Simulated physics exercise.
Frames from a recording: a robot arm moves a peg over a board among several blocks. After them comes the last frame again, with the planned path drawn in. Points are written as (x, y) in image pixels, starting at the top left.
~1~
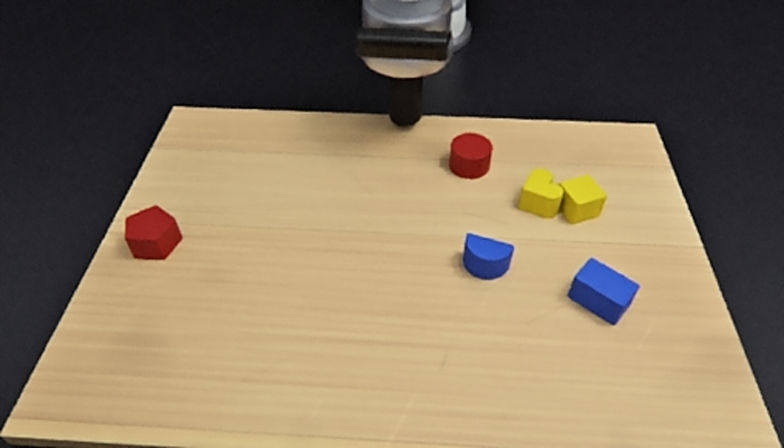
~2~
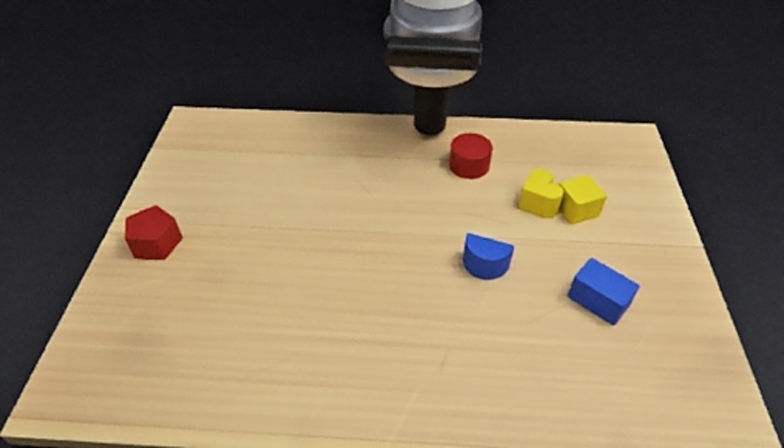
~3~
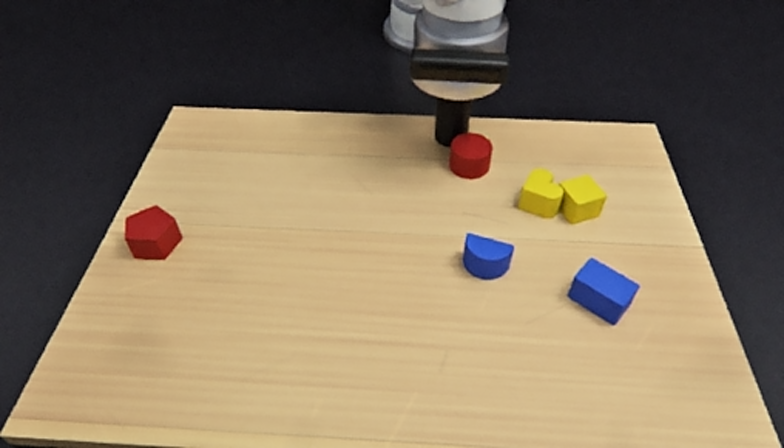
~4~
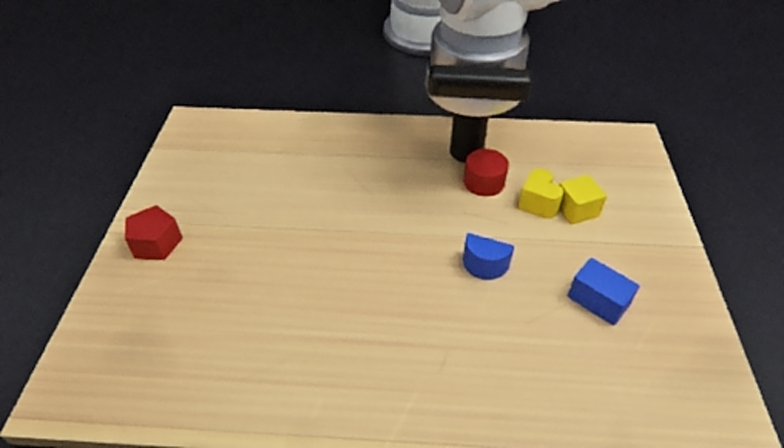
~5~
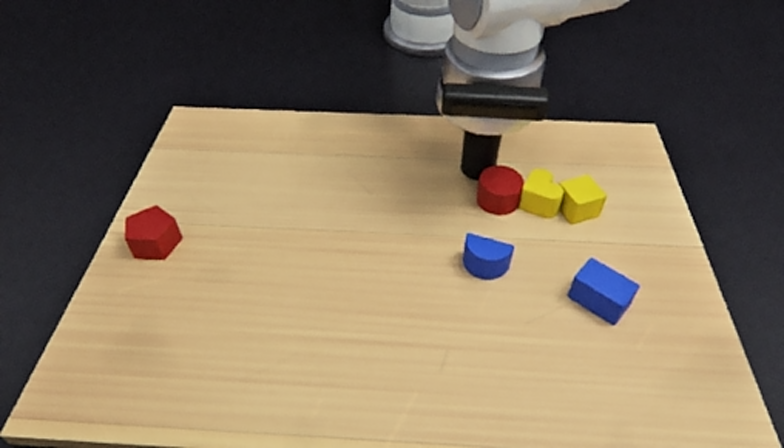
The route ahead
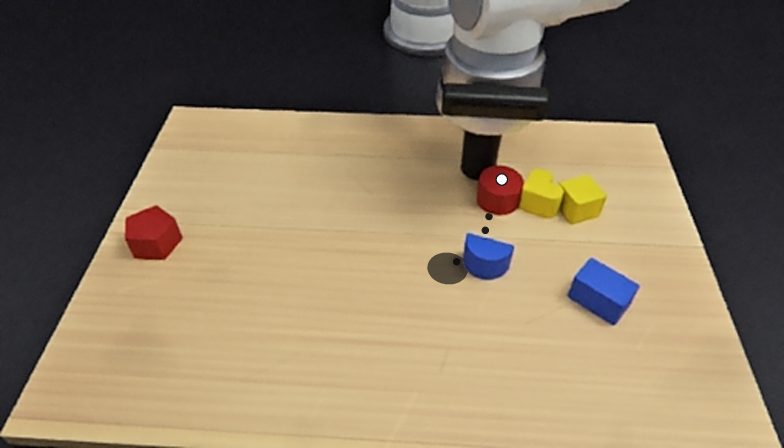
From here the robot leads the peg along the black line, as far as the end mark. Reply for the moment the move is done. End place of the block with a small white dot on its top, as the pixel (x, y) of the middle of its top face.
It will end up at (527, 232).
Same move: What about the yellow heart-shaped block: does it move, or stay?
The yellow heart-shaped block moves.
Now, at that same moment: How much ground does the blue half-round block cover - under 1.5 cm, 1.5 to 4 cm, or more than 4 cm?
It moves between 1.5 and 4 cm.
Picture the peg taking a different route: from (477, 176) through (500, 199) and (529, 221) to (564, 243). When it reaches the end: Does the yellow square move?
It seems so.
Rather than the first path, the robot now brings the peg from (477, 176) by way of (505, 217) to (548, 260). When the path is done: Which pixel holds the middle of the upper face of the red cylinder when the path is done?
Located at (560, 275).
Drawn move, from (477, 176) by way of (489, 207) and (480, 240) to (448, 268); the dot is on the red cylinder.
What follows on the original path. One third of the way, peg at (490, 200); red cylinder at (518, 213); yellow heart-shaped block at (548, 194), turned 45° anticlockwise; yellow square at (586, 188).
Two thirds of the way, peg at (480, 234); red cylinder at (527, 232); yellow heart-shaped block at (548, 194), turned 45° anticlockwise; yellow square at (586, 188).
At the end, peg at (448, 262); blue half-round block at (482, 262), turned 60° anticlockwise; red cylinder at (527, 232); yellow heart-shaped block at (548, 194), turned 45° anticlockwise; yellow square at (586, 188).
